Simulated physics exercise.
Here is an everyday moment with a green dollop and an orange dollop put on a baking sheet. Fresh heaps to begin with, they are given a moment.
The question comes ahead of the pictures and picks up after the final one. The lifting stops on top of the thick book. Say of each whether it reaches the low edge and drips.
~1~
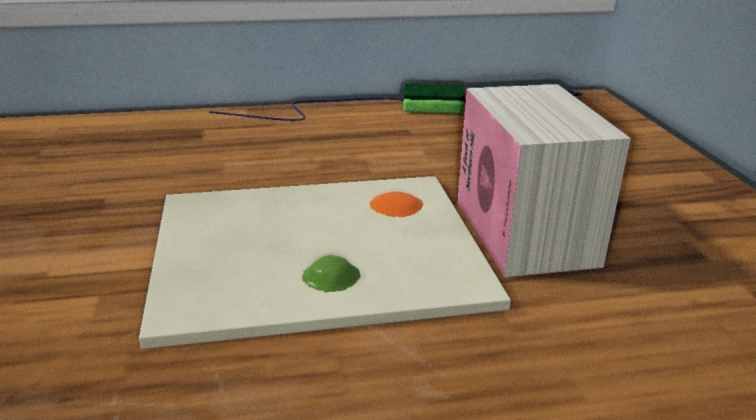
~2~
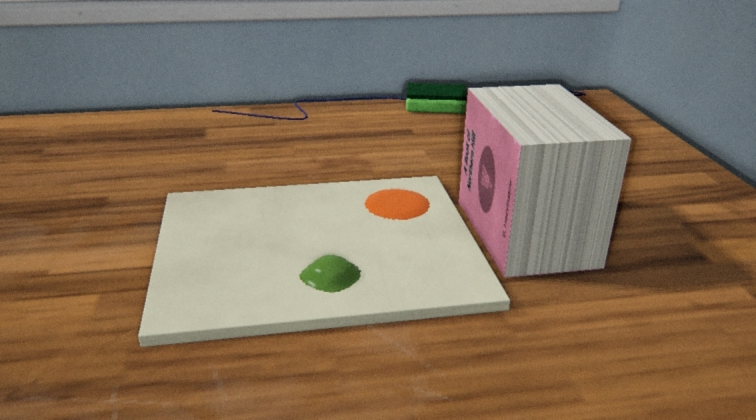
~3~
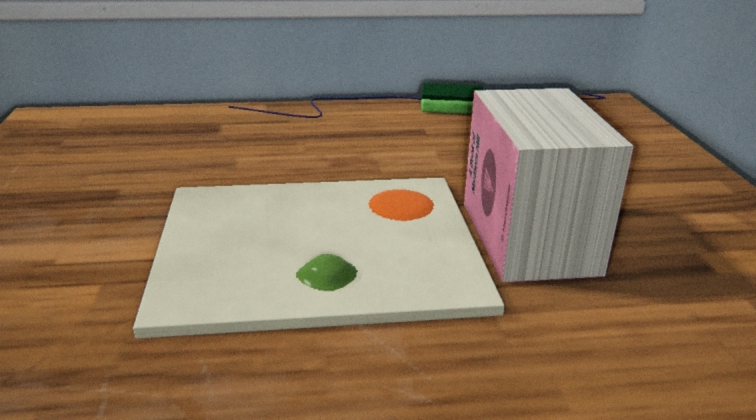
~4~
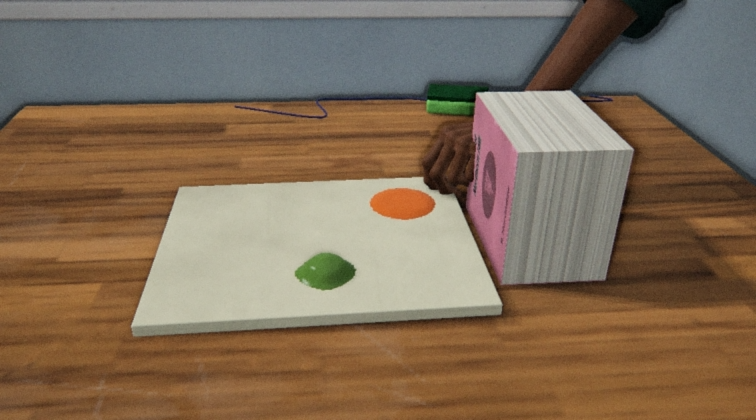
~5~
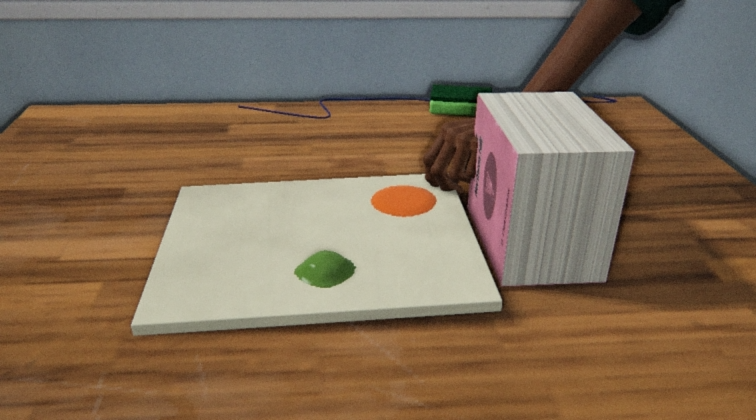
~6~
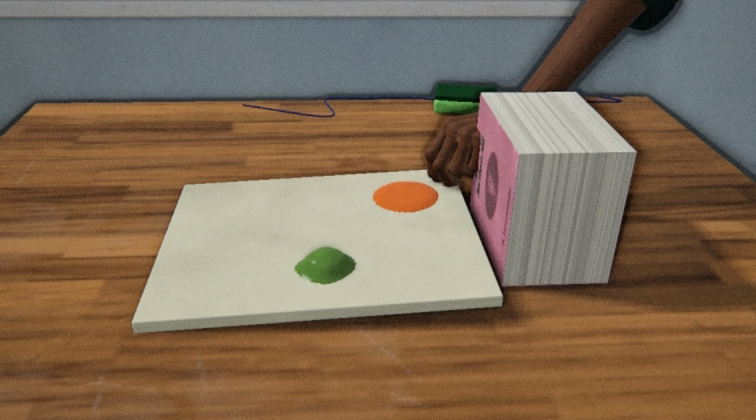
Note - green dollop: It does not leave; orange dollop: It does not leave.
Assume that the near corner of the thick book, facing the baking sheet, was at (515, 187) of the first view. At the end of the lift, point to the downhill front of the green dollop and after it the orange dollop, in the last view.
You'd find the first close to (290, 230) and the second close to (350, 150).
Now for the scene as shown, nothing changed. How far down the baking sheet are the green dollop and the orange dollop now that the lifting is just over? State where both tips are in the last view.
Roughly (273, 212), roughly (316, 134).
Soon after, slope about 28°; the green dollop has not moved; the orange dollop has crept a little.
Later, the green dollop has not moved; the orange dollop has crept down a long way.
In the end, slope about 28°; the green dollop has not moved; the orange dollop has crept down a long way.
